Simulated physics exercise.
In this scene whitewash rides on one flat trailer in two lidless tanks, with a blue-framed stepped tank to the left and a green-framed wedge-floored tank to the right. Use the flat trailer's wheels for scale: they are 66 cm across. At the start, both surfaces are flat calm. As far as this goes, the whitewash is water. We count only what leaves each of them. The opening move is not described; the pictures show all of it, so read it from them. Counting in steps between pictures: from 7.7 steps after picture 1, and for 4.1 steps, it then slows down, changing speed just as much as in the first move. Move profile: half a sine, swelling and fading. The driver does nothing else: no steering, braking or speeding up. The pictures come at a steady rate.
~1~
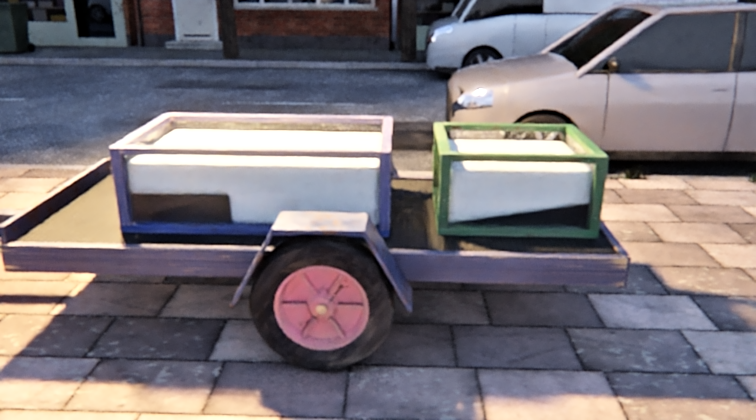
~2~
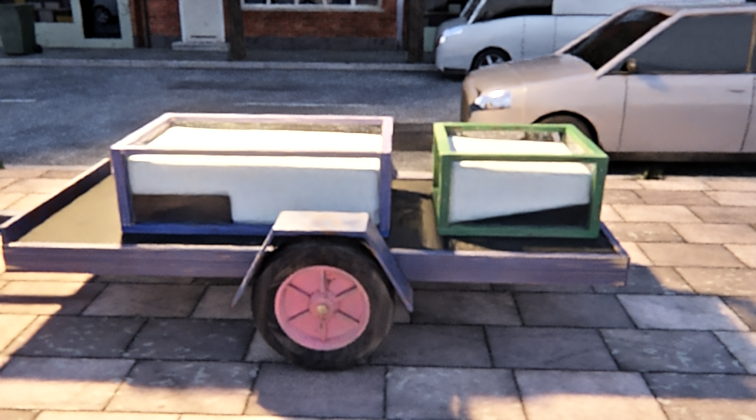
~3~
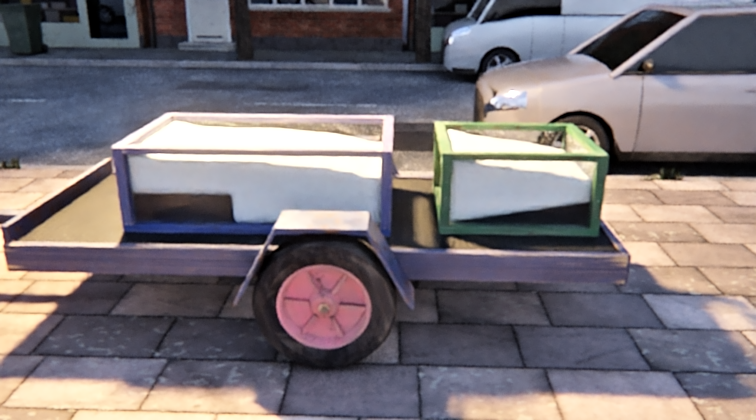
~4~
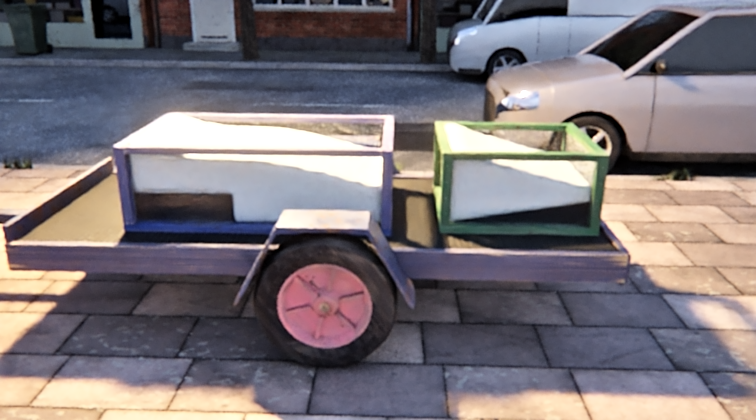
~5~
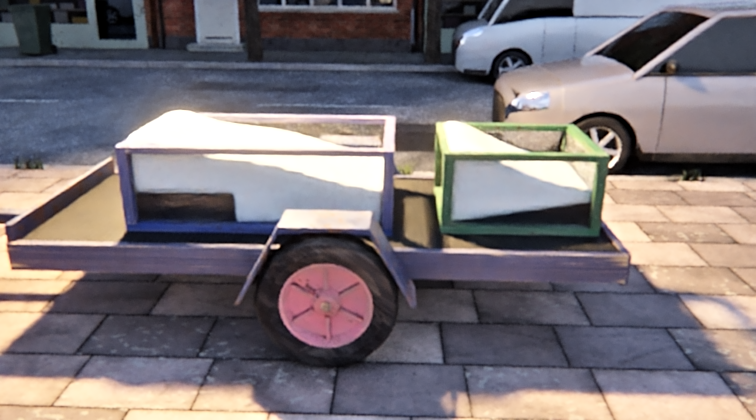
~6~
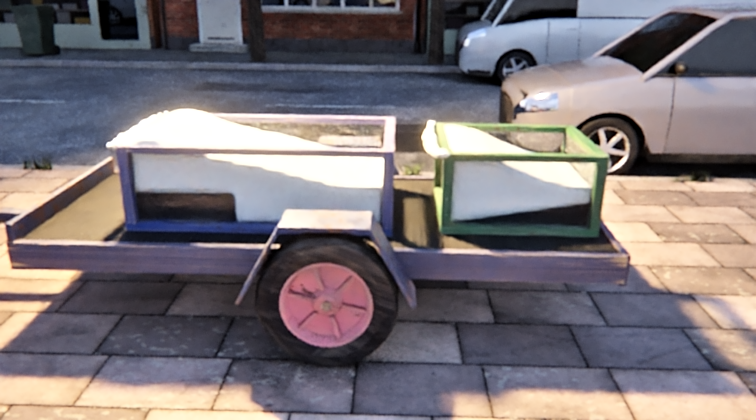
A flat trailer carrying a blue-framed tank and a smaller green-framed one rolls left past parked vehicles, slowing, while the white liquid in both tilts from level, climbing to the rim at the left and sinking at the right.
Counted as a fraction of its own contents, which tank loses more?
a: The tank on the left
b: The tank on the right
b.
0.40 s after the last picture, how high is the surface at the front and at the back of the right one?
It reads roughly 24 cm up front and 40 cm at the back.
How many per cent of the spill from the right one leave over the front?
I'd put it at about 40 percent of what spills.
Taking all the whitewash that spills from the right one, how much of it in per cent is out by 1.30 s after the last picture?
Roughly 40 per cent.
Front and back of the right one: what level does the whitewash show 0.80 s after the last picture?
The front reads 42 cm and the back reads 20 cm.
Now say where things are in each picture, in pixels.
In the first picture, left tank, front level (146, 158), back level (365, 161); right tank, front level (464, 163), back level (574, 166); the front is on the left, levels are read along the near walls.
In the second picture, left tank, front level (147, 157), back level (366, 162); right tank, front level (464, 163), back level (574, 167).
In the third picture, left tank, back level (367, 172); right tank, back level (574, 173).
In the fourth picture, left tank, front level (147, 139), back level (367, 180); right tank, front level (466, 145), back level (573, 179).
In the fifth picture, left tank, front level (148, 131), back level (369, 183); right tank, front level (468, 142), back level (574, 183).
In the sixth picture, left tank, front level (148, 125), back level (369, 183); right tank, front level (467, 147), back level (573, 182).
Then, 0.40 s later than the final frame, the left one has lost 2 per cent, over the front, a little elsewhere (front 40 cm, back 27 cm); the right one has lost 1 per cent, over the front (front 24 cm, back 40 cm).
Then, 0.80 s later than the final frame, the left one has lost 3 per cent, over the front, a little elsewhere (front 36 cm, back 23 cm); the right one has lost 1 per cent, over the front (front 42 cm, back 21 cm).
Then, 1.30 s later than the final frame, the left one has lost 3 per cent, over the front, a little elsewhere (front 31 cm, back 33 cm); the right one has lost 3 per cent, over the front, a little elsewhere (front 24 cm, back 39 cm).
Then, 3.73 s later than the final frame, the left one has lost 3 per cent, over the front, a little elsewhere; the right one has lost 6 per cent, over the back and the front, a little elsewhere.
